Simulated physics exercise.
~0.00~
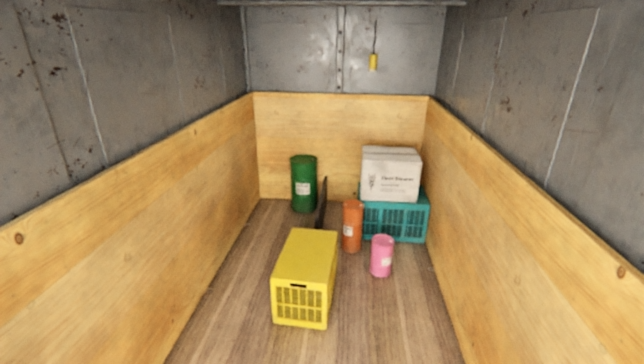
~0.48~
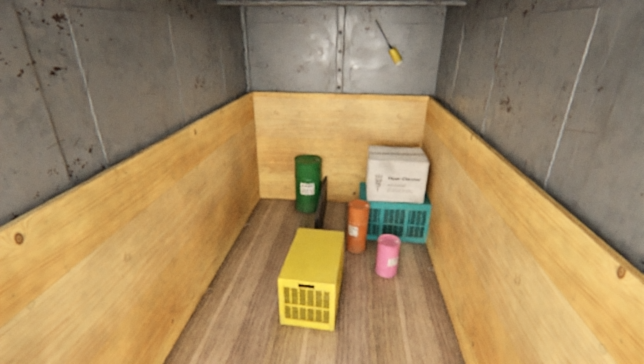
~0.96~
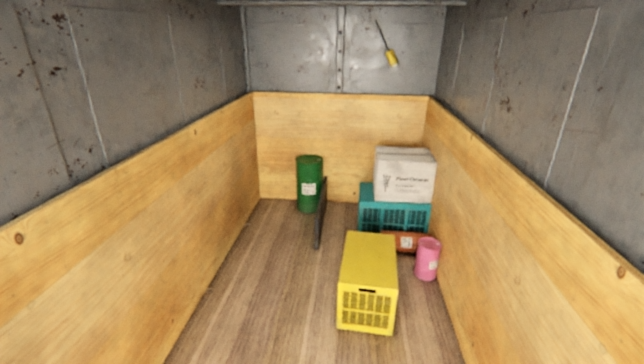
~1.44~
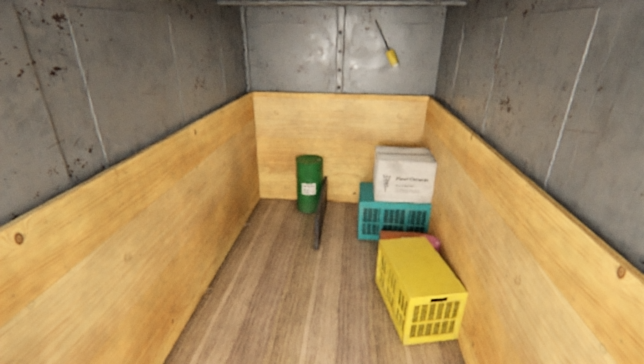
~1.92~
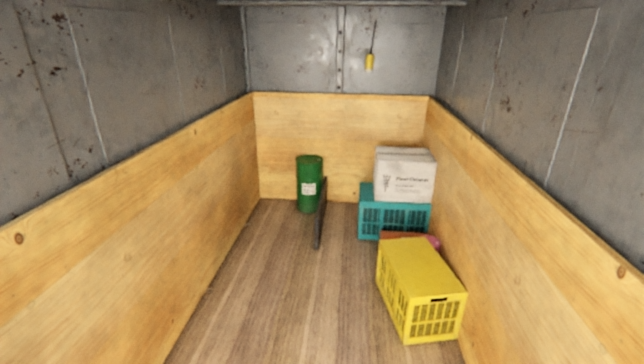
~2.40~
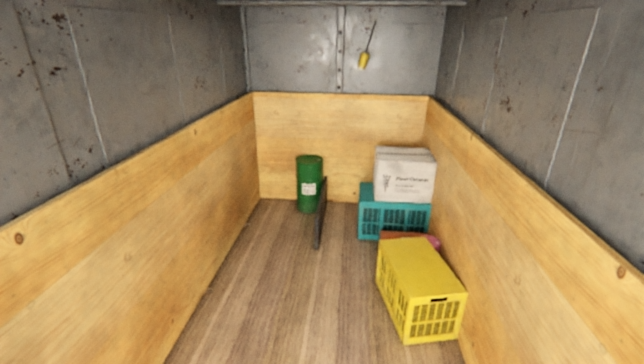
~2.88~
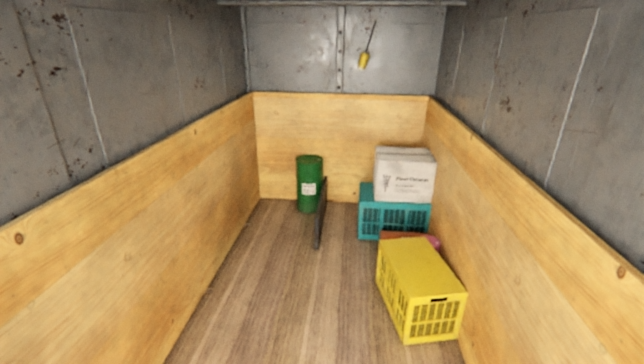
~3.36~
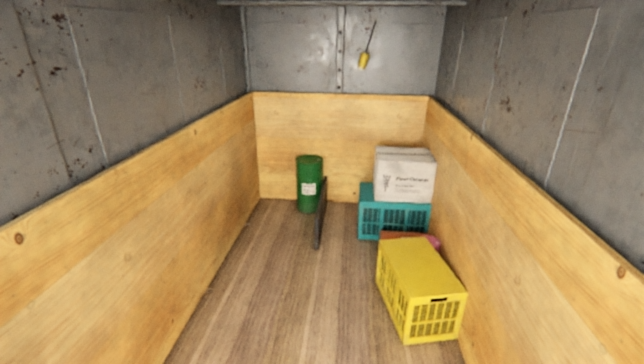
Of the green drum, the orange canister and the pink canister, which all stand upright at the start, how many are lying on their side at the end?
One of them is lying on its side at the end, the orange canister.
